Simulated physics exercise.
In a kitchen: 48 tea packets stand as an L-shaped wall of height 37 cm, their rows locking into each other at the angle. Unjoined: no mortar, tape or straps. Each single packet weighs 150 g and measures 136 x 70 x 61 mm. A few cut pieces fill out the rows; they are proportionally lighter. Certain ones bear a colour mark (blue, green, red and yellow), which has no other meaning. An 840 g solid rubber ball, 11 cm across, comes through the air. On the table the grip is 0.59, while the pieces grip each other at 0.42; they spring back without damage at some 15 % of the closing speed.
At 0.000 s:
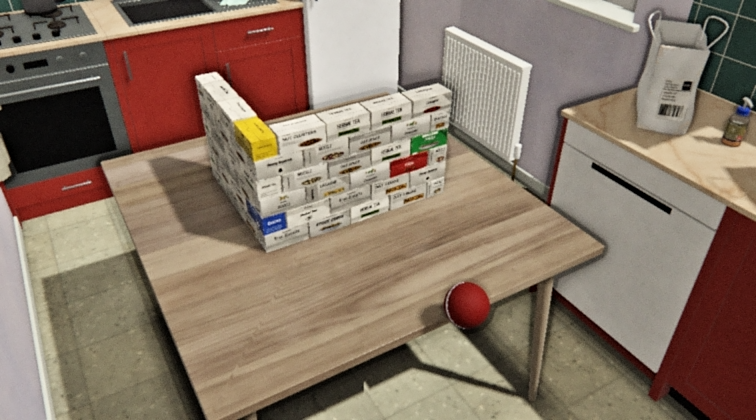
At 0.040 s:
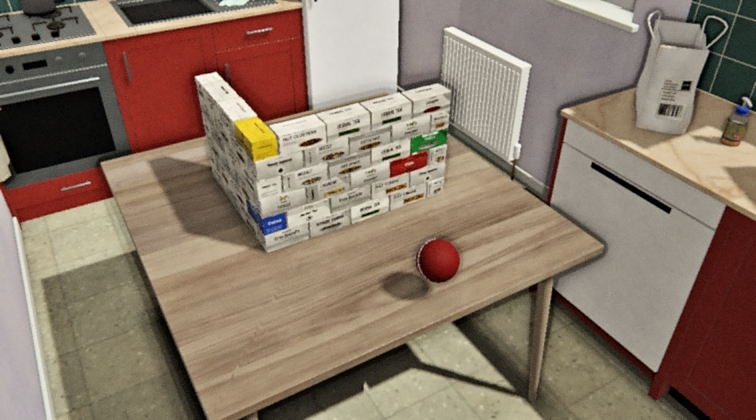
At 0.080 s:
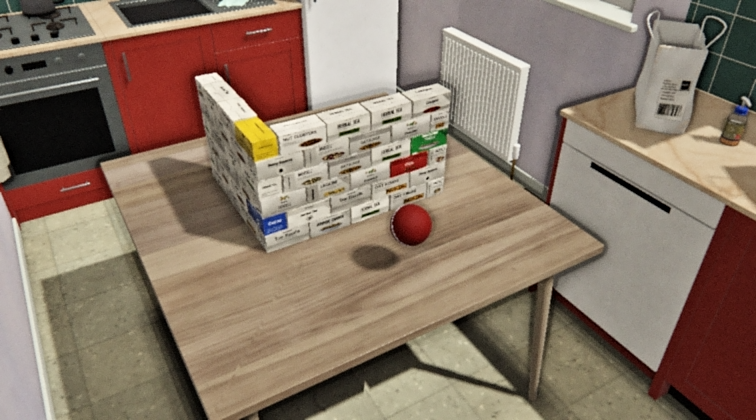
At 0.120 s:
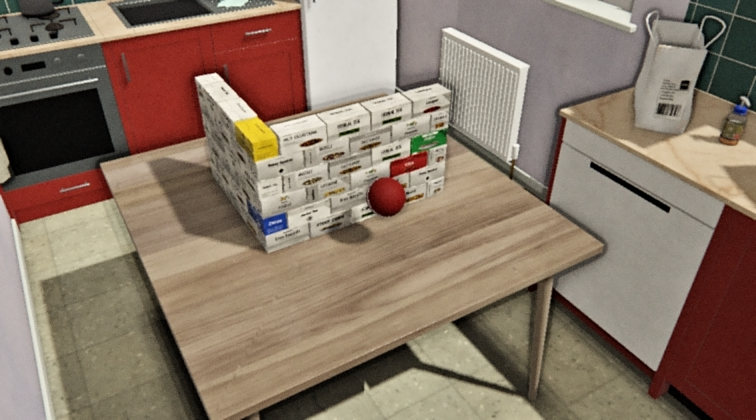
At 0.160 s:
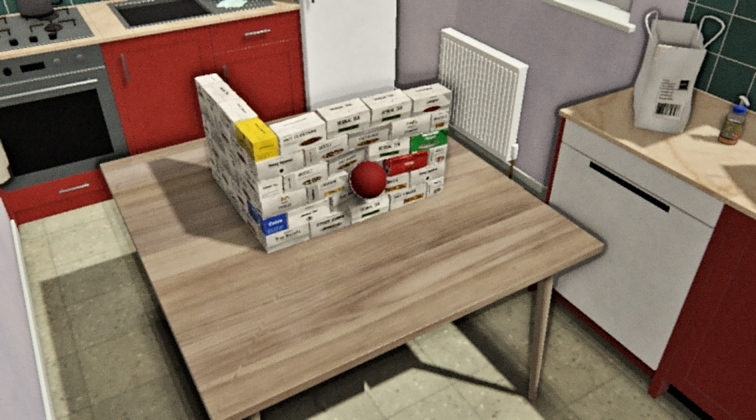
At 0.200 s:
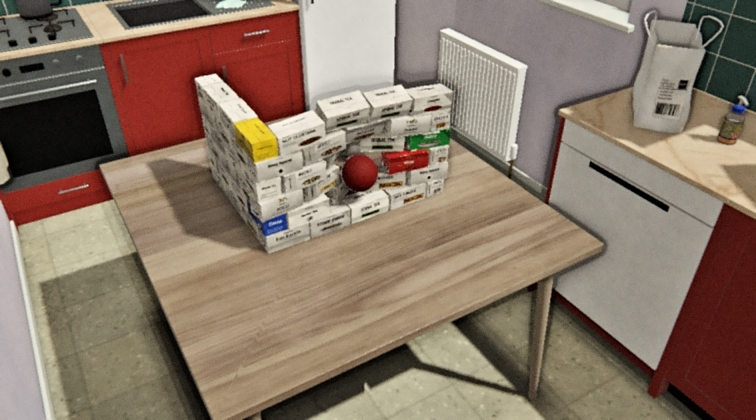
In this clip, a red ball flies leftward over a wooden kitchen table toward an L-shaped wall of stacked packets, strikes its front face, and pushes into it, shifting several packets and making some near the top lean.
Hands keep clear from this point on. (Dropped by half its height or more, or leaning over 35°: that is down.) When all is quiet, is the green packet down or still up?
The green packet goes down.
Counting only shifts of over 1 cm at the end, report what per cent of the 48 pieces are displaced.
Shifted fraction is 40 per cent.
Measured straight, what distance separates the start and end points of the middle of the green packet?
It ends around 25 cm from its start.
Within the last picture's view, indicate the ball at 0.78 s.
Look close to (308, 141).
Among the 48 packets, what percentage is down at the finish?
The share is about 25 in a hundred.
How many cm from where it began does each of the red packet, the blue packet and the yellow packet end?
Red 16 cm, blue 0 cm, yellow 0 cm.
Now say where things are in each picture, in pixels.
In the first frame (each place is the centre of the face we see best; the camera moves round a little), ball (467, 305) 46 cm from contact, 3.5 m/s; green packet (430, 141); red packet (410, 165); blue packet (275, 224); all as stacked.
In the second frame, ball (438, 261) 33 cm from contact, 3.4 m/s; green packet (430, 141).
In the third frame, ball (411, 225) 20 cm from contact, 3.3 m/s; green packet (430, 141).
In the fourth frame, ball (386, 197) 7 cm from contact, 3.3 m/s; green packet (430, 141).
In the fifth frame, ball (368, 180) after contact, 1.3 m/s; green packet (430, 141); steepest lean 6°, the packet at (369, 138); 11 have shifted.
In the sixth frame, ball (359, 174) after contact, 1.2 m/s; green packet (430, 140) moved 17 mm; red packet (409, 163) moved 11 mm; yellow packet (254, 129); steepest lean 20°, the packet at (344, 104); 20 have shifted.
By 0.42 s, ball still moving; 5 of the 48 packets down; green packet tilted 10°; red packet tilted 10°.
By 0.78 s, ball still moving; 12 of the 48 packets down; green packet tilted 68°, 39 mm lower; red packet tilted 65°, 7 cm lower.
When it is over (1.5 s), ball rolling away; 12 of the 48 packets down; green packet upside down; red packet tilted 65°, 8 cm lower; yellow packet unmoved. In pixels of the last frame, middles, green packet near (434, 162), red packet near (385, 159).
